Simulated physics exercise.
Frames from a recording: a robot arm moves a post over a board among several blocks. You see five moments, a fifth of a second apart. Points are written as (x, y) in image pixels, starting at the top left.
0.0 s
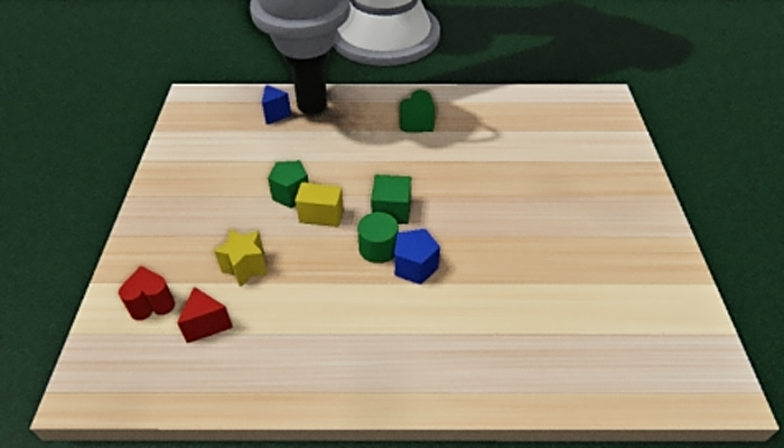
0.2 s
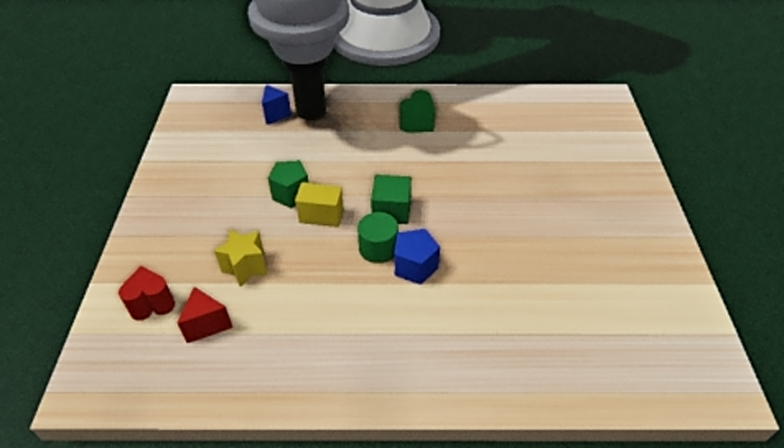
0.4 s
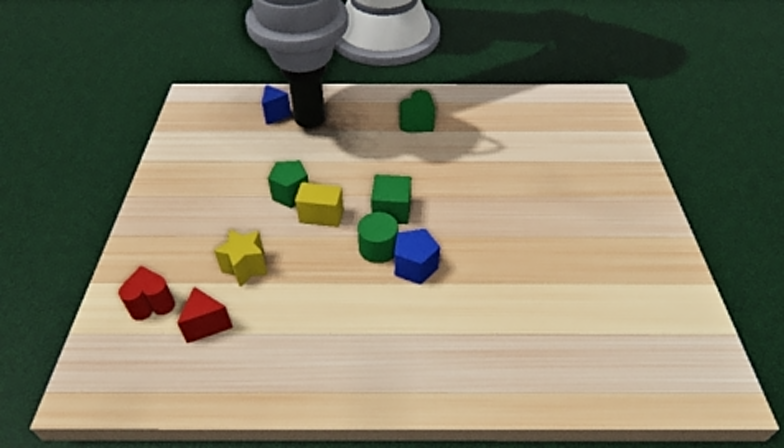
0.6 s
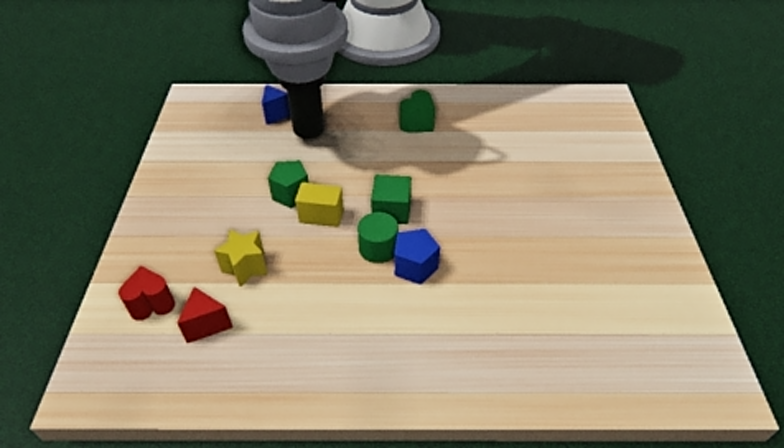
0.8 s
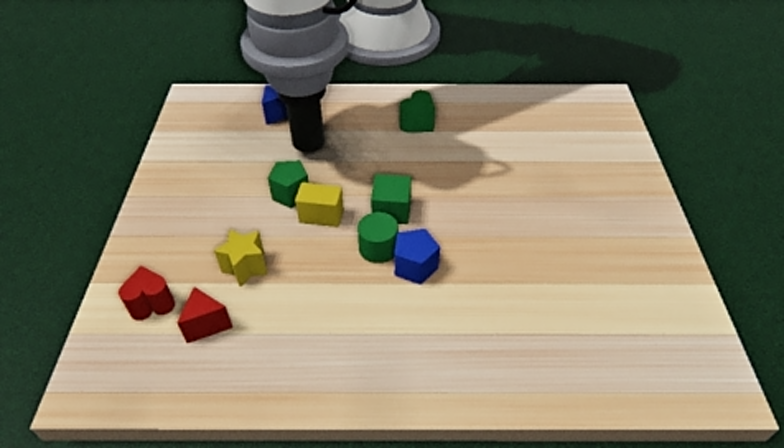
A robot arm's black post slid slowly a short way down the wooden board, from beside the blue triangle toward the green and yellow blocks, while all the colored blocks stayed still.
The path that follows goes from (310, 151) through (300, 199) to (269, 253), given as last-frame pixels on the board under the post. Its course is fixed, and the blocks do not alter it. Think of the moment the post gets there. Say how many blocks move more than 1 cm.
I'm going with three or more.
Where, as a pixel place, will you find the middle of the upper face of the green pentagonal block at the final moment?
I'd expect the centre of its top face to be at (236, 210).
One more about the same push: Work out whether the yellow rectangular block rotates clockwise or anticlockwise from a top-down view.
Seen from above, its turn is counter-clockwise.
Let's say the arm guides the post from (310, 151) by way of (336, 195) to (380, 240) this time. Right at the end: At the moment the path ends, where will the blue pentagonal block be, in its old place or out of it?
That block moves.
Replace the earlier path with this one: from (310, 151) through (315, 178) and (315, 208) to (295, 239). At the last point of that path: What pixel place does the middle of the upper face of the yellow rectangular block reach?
The centre of its top will be at (323, 224).
The first path, step by step. One third of the way, post (305, 174); green pentagonal block (280, 181), turned 20° clockwise; yellow rectangular block (318, 196), turned 20° anticlockwise.
Two thirds of the way, post (289, 208); green pentagonal block (250, 205), turned 80° clockwise; yellow rectangular block (318, 203), turned 60° anticlockwise.
At the end, post (267, 245); yellow star-shaped block (227, 256), turned 15° clockwise; blue three-sided block unmoved; green pentagonal block (236, 210), turned 110° clockwise; yellow rectangular block (318, 205), turned 70° anticlockwise.
